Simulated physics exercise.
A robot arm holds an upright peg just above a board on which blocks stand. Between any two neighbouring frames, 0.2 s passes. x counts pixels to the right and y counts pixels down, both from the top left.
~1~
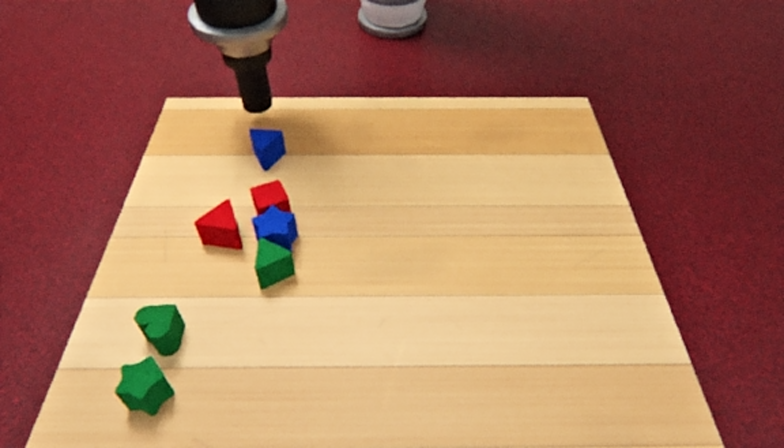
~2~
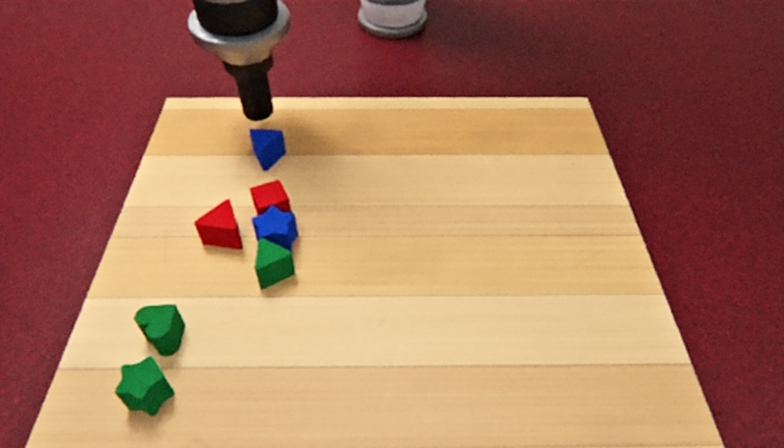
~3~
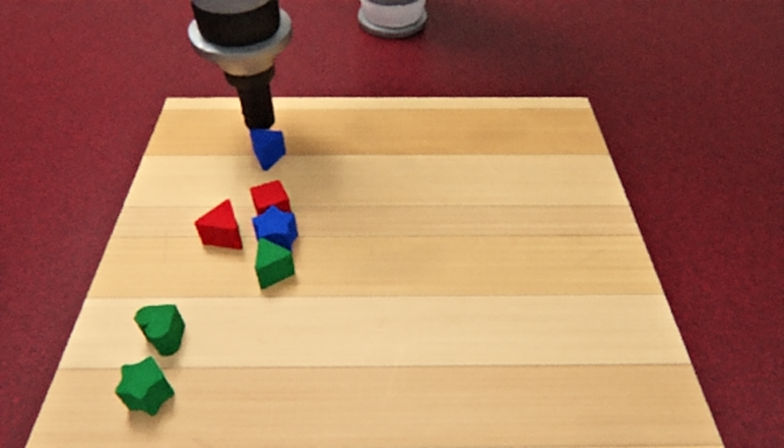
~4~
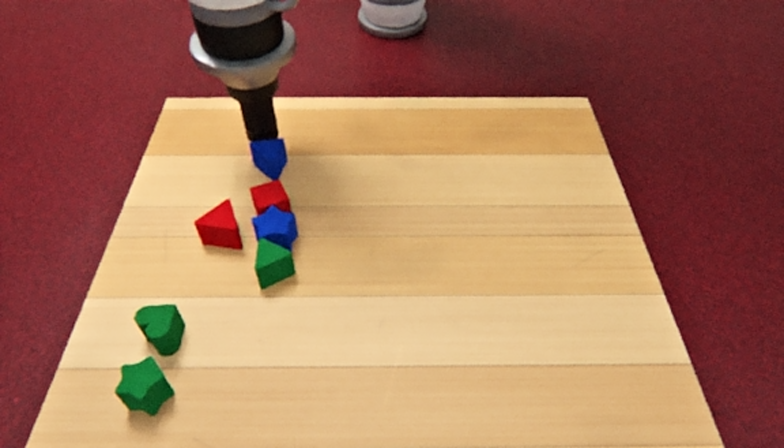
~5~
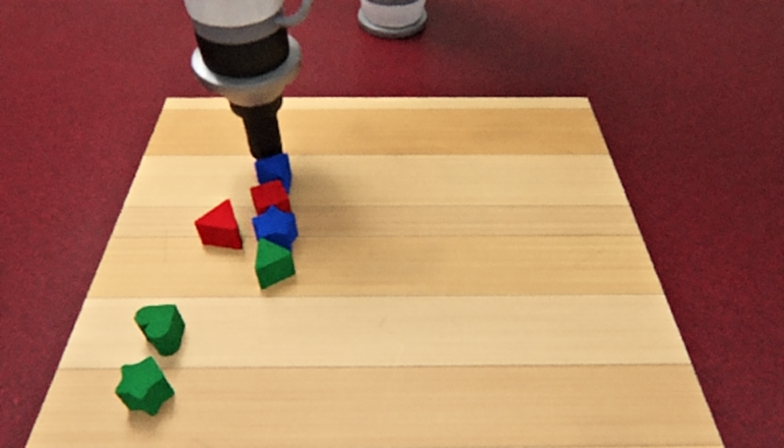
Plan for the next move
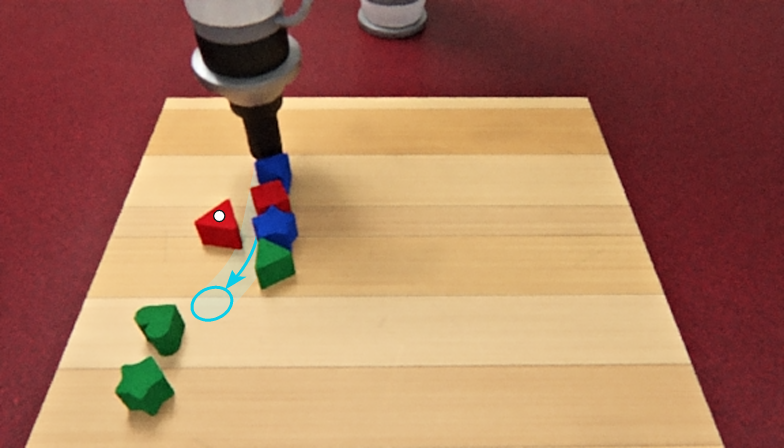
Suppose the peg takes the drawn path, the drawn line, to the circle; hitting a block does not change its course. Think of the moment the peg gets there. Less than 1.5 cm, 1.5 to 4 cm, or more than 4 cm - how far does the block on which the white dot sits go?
The best fit is under 1.5 cm.
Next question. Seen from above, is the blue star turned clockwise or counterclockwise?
It rotates clockwise.
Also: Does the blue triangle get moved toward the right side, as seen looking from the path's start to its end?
No, that is not what happens.
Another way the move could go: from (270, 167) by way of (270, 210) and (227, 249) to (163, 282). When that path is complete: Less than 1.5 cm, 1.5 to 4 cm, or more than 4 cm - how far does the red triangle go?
It will move more than 4 cm.
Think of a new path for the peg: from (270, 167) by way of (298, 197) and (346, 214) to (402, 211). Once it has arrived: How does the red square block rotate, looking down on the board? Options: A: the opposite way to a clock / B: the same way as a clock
B - the same way as a clock.
The drawn path runs from (270, 167) through (263, 208) and (251, 255) to (212, 303); the dot is on the red triangle.
What follows on the original path. One third of the way, peg (259, 193); red square block (284, 207), turned 10° clockwise; blue star (276, 235), turned 30° clockwise; blue triangle (291, 185), turned 45° anticlockwise.
Two thirds of the way, peg (246, 240); red triangle (217, 223), turned 30° clockwise; red square block (288, 216), turned 55° anticlockwise; blue star (288, 243), turned 50° clockwise; blue triangle (291, 186), turned 55° anticlockwise.
At the end, peg (206, 289); red triangle (216, 223), turned 35° clockwise; red square block (288, 216), turned 55° anticlockwise; blue star (288, 243), turned 50° clockwise; blue triangle (291, 186), turned 55° anticlockwise.
